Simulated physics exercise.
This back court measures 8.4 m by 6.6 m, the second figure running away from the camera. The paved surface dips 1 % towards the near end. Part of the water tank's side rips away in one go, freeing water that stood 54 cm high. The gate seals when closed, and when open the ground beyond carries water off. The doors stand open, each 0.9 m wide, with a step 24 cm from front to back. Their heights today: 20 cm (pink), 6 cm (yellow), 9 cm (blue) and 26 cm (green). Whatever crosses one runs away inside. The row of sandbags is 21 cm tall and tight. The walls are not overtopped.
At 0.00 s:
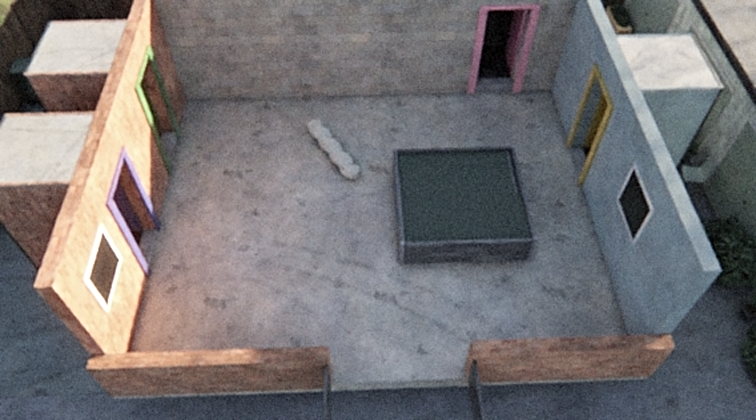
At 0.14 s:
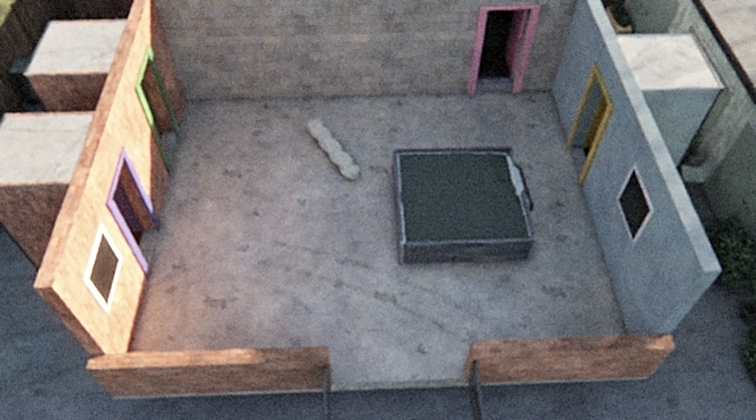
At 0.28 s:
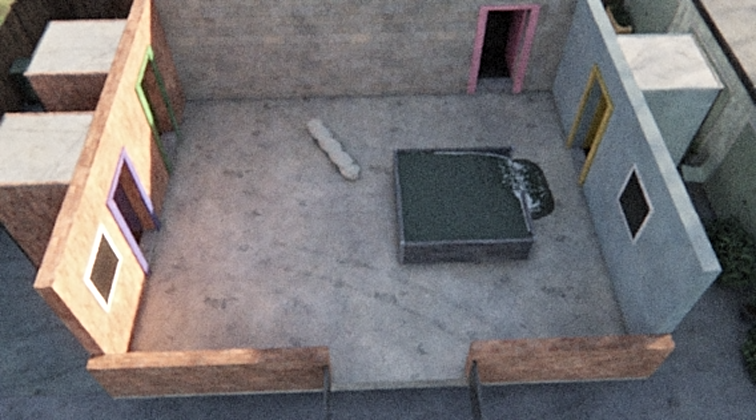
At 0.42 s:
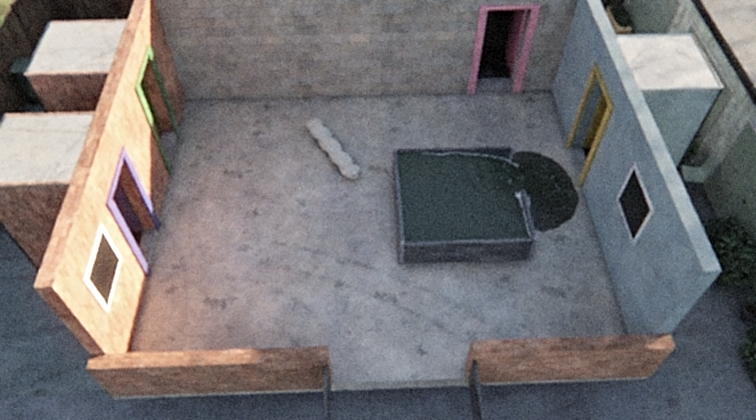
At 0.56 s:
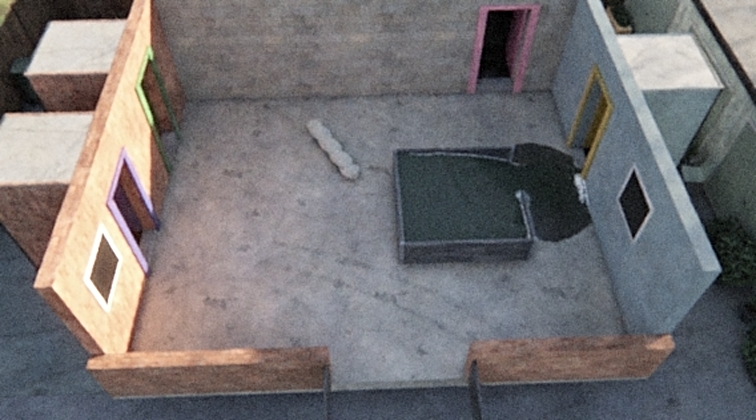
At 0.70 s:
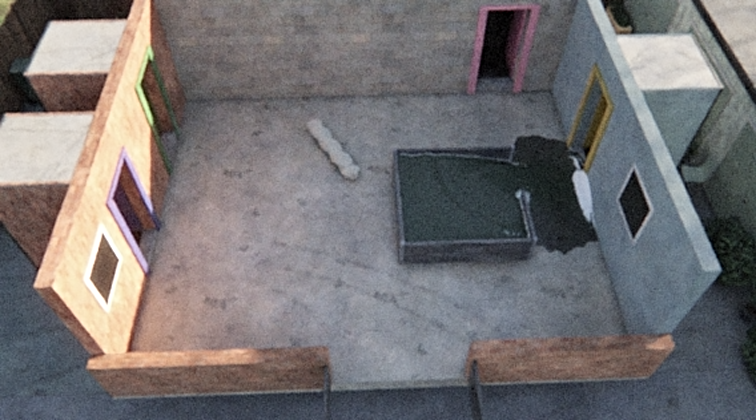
Walled courtyard seen from above, dark water bursting from the right side of a low tank and spreading to the right-hand wall.
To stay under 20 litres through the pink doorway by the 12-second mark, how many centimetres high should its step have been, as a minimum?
It would have to be roughly 6 cm high.
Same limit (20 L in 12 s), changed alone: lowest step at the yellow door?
Roughly 29 cm at yellow.
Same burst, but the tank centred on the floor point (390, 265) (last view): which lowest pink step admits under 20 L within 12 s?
About 8.0 cm.
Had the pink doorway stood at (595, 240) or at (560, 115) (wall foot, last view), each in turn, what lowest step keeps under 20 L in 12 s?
Roughly 10.0 and 8.5 cm.
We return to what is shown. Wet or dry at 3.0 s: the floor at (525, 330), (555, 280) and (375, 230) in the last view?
In turn: Under water, flooded, dry.
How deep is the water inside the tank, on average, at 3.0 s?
About 30 cm.
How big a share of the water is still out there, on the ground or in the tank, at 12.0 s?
Roughly 74 in a hundred.
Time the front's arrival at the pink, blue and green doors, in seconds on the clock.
Pink 2.4 s, blue 11.0 s, green 9.5 s.
After 1.4 s water covers 10 % of the floor, deepest (36 cm) near (578, 190); it has not reached the pink door.
After 3.0 s water covers 20 % of the floor, deepest (28 cm) near (578, 190); 10 cm at the pink door, 0 litres in over its 20 cm step.
After 12.0 s water covers 80 % of the floor, deepest (9 cm) near (578, 190); 4 cm at the pink door, 0 litres in over its 20 cm step.
At the pink door as built, the water arrived by 2.4 s and peaked near 10 cm at 3.4 s.
With a step of 5.5 cm, 25 litres would have come in within the 12 s; with 7.5 cm, 9 litres. So under 20 litres takes about 6 cm.
